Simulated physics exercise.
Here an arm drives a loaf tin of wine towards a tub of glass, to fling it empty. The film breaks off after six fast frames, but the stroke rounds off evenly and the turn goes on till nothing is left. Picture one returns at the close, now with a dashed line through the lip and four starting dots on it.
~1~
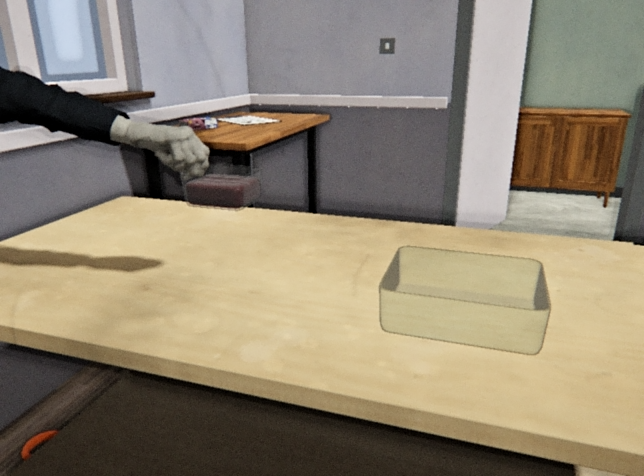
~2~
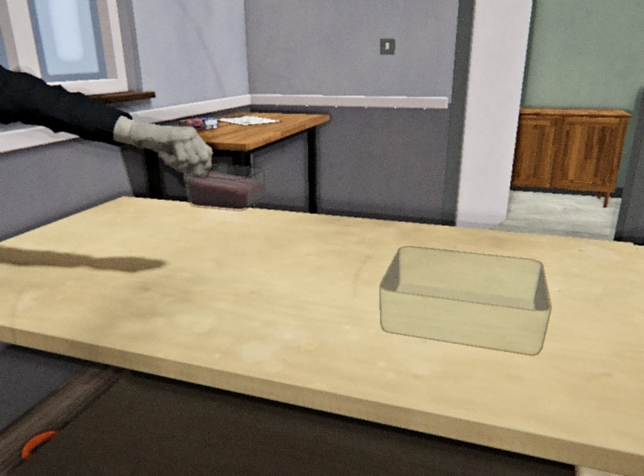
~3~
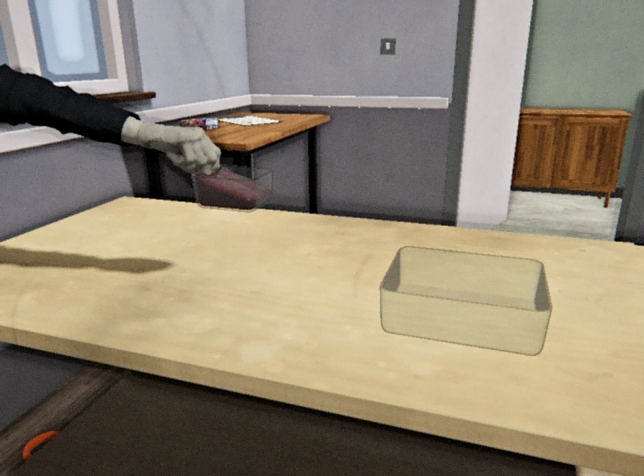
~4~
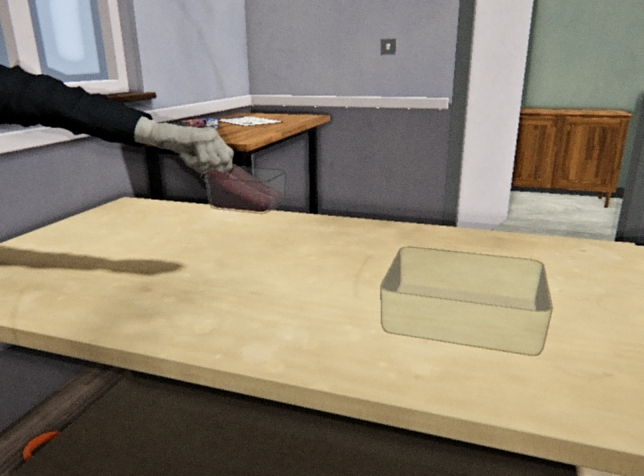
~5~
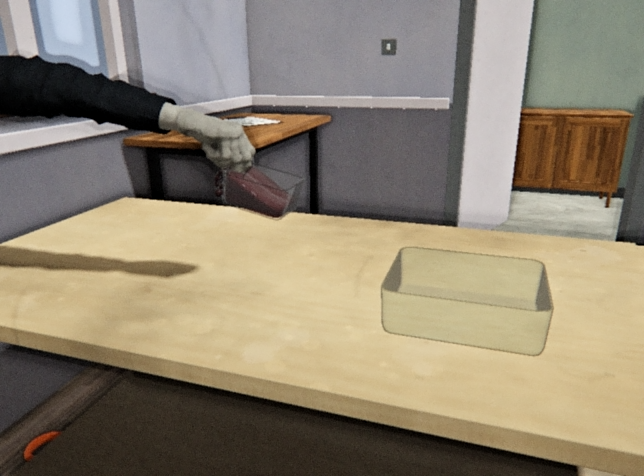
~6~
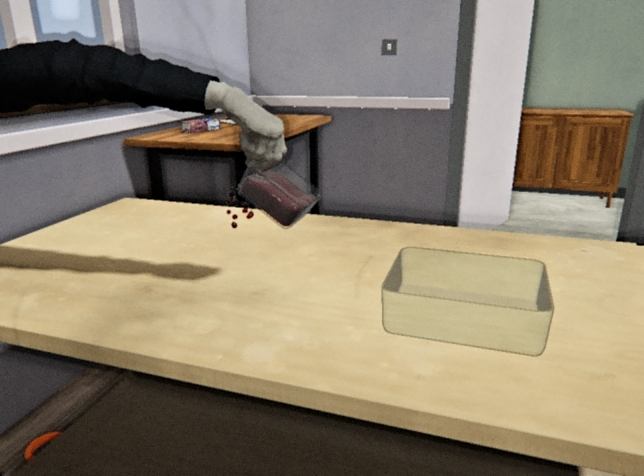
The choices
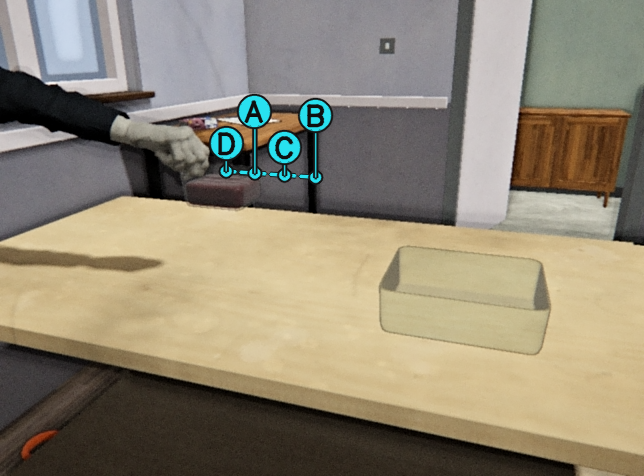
In a grey-walled room, a gloved hand moved a small clear container of dark red liquid rightward above a pale wooden table, then tilted it, and red drops came out left of a glass tub.
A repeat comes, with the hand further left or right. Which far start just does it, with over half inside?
Use dot C.
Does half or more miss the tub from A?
Yes, it does.
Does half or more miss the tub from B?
No.
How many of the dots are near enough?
Two of the four.
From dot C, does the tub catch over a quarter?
Yes, clearly.
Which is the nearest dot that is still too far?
It is A.
On the marked copy, A at (254, 173); B at (315, 177); C at (284, 175); D at (226, 171).
For dot A, about 26 % lands in the tub, 70 % falls short and 4 % goes beside or beyond.
For dot B, about 75 % lands in the tub, 7 % falls short and 19 % goes beside or beyond.
For dot C, about 64 % lands in the tub, 24 % falls short and 12 % goes beside or beyond.
For dot D, about 0 % lands in the tub, 98 % falls short.
